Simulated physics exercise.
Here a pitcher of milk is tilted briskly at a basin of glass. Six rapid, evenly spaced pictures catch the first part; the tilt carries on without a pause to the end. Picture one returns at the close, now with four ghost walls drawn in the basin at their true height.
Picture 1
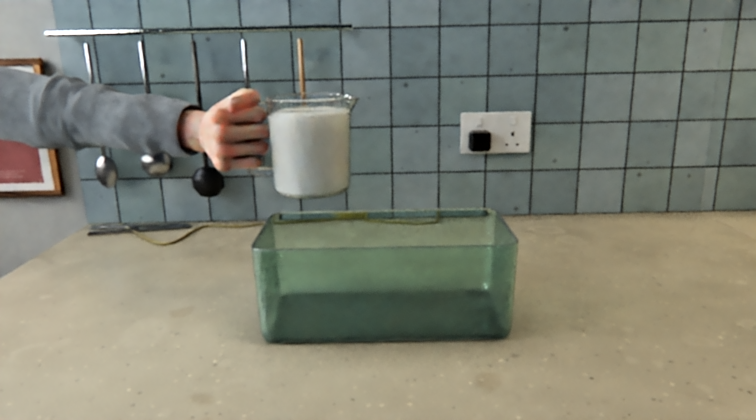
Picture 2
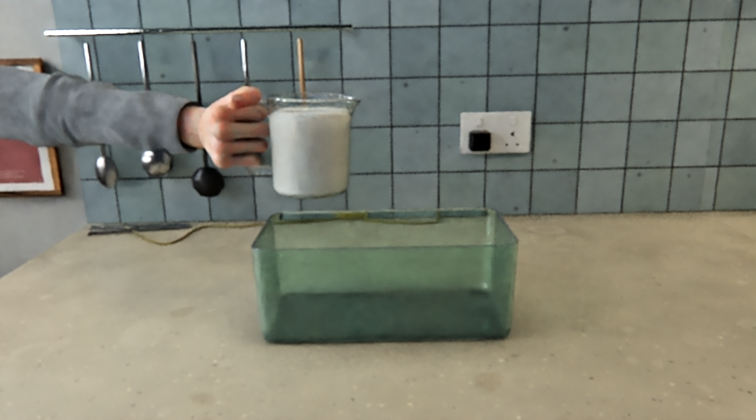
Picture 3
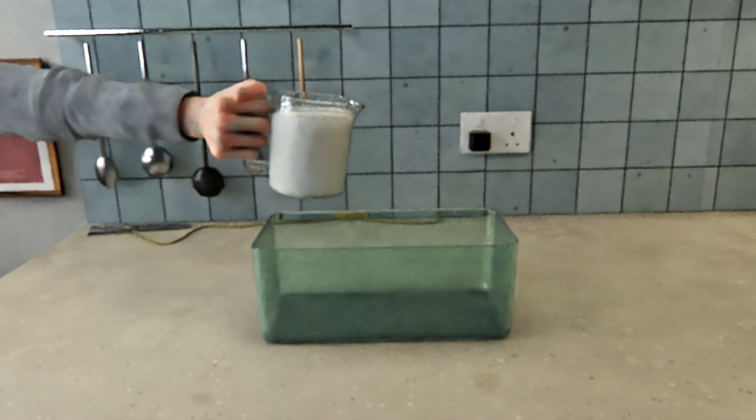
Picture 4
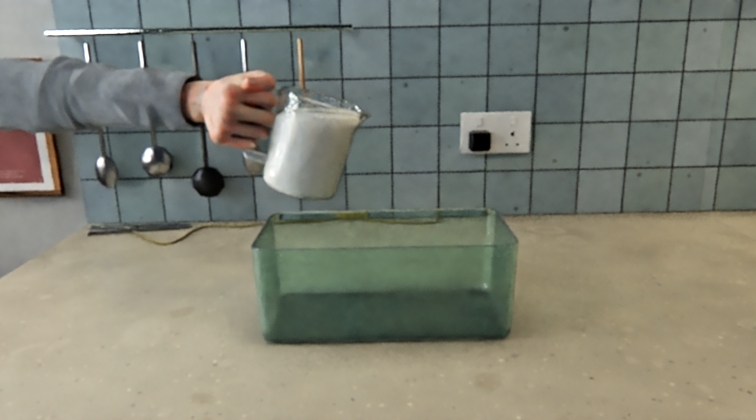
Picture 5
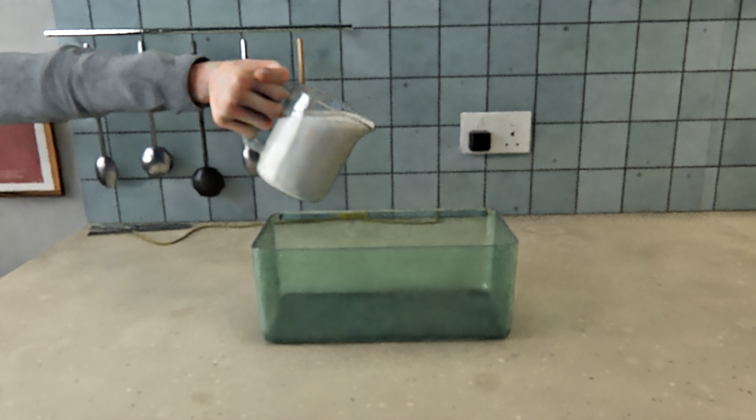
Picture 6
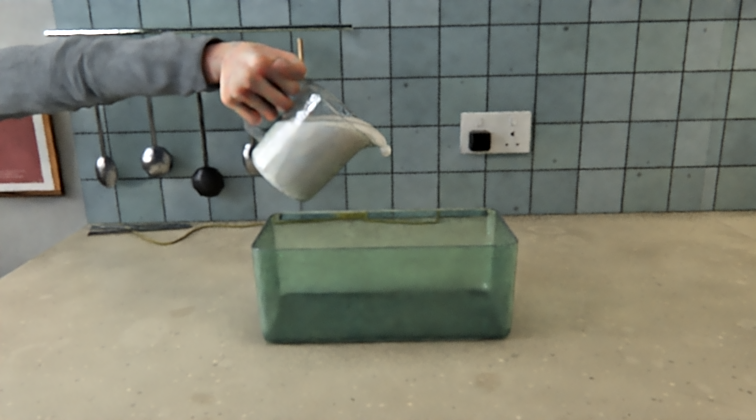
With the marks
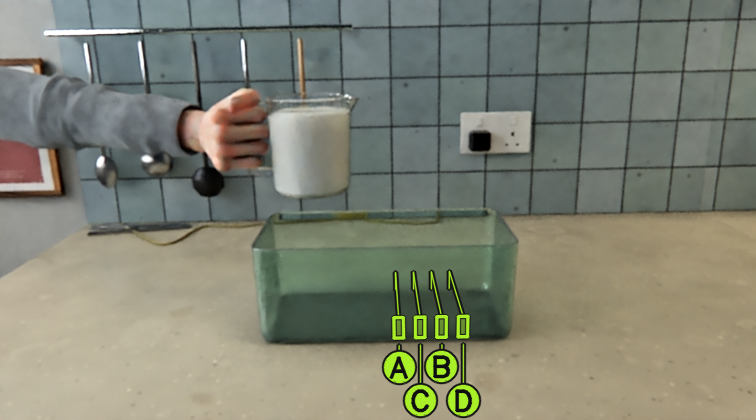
A hand tilts a glass pitcher of milk rightward above a basin until milk crosses its lip.
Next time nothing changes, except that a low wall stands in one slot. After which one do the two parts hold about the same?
C.
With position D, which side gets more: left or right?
The left one.
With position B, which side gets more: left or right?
The left side.
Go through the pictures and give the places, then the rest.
Upright, lip at (358, 98); basin from (262, 339) to (511, 334); nothing has left yet.
Tipped about 2°, lip at (359, 100); nothing has left yet.
Tipped about 8°, lip at (364, 106); nothing has left yet.
Tipped about 17°, lip at (369, 115); nothing has left yet.
Tipped about 29°, lip at (374, 128); nothing has left yet.
Tipped about 43°, lip at (376, 144); milk is over the lip, down to (387, 152).
On the marked copy, A at (399, 345); B at (441, 344); C at (420, 344); D at (463, 344).
With A, about 18 % ends left of the wall and 81 % right of it.
With B, about 82 % ends left of the wall and 16 % right of it.
With C, about 46 % ends left of the wall and 53 % right of it.
With D, about 85 % ends left of the wall and 13 % right of it.
